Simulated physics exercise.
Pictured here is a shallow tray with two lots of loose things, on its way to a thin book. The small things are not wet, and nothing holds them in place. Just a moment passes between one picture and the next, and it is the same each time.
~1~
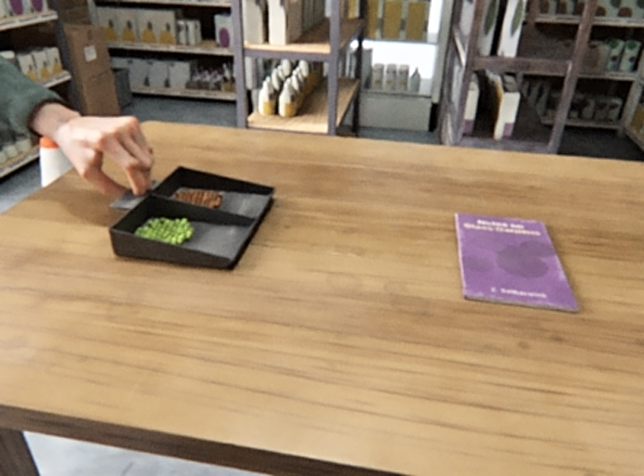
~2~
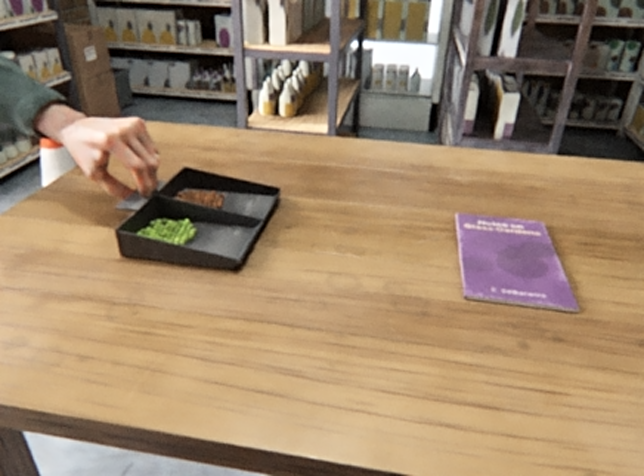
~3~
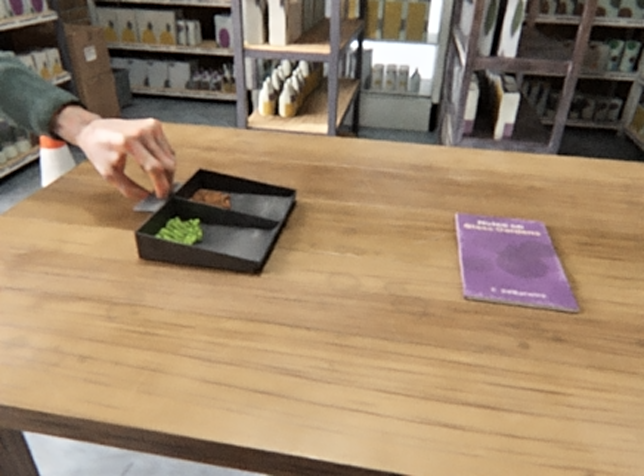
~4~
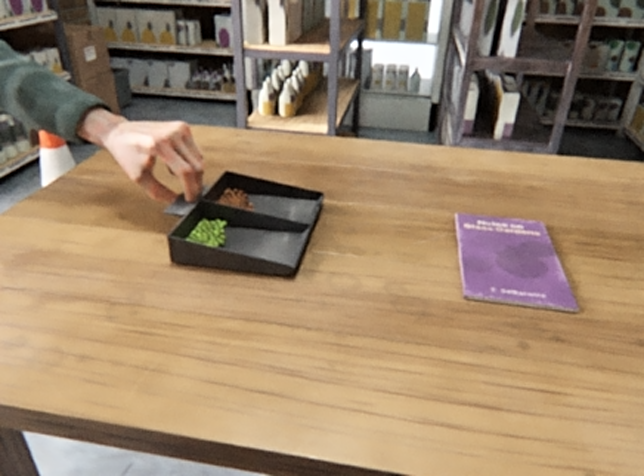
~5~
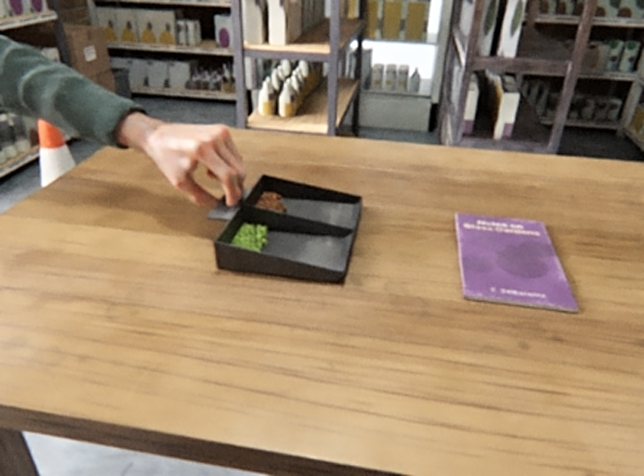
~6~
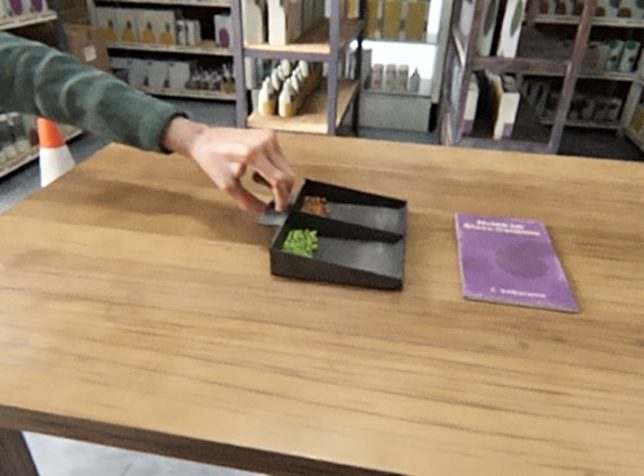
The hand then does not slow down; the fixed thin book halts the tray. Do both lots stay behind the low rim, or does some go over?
The near lot sends some over; the far lot sends some over.
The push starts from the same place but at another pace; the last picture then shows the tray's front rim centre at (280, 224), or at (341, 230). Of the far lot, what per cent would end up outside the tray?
Roughly 0 per cent the first time and 0 per cent the second.
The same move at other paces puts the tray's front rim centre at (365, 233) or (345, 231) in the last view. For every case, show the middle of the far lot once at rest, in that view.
Try 1 about (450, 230); try 2 about (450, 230).
Then, 0.04 s after the last picture, tray still sliding, front rim near (438, 241); near lot all inside; far lot all inside.
Then, 0.17 s after the last picture, tray stopped at the thin book; near lot a small part out of the tray; far lot a small part out of the tray.
Then, 0.38 s after the last picture, tray stopped at the thin book; near lot about a third out of the tray; far lot about a third out of the tray.
By the end, tray stopped at the thin book; near lot about a third out of the tray; far lot about a third out of the tray.
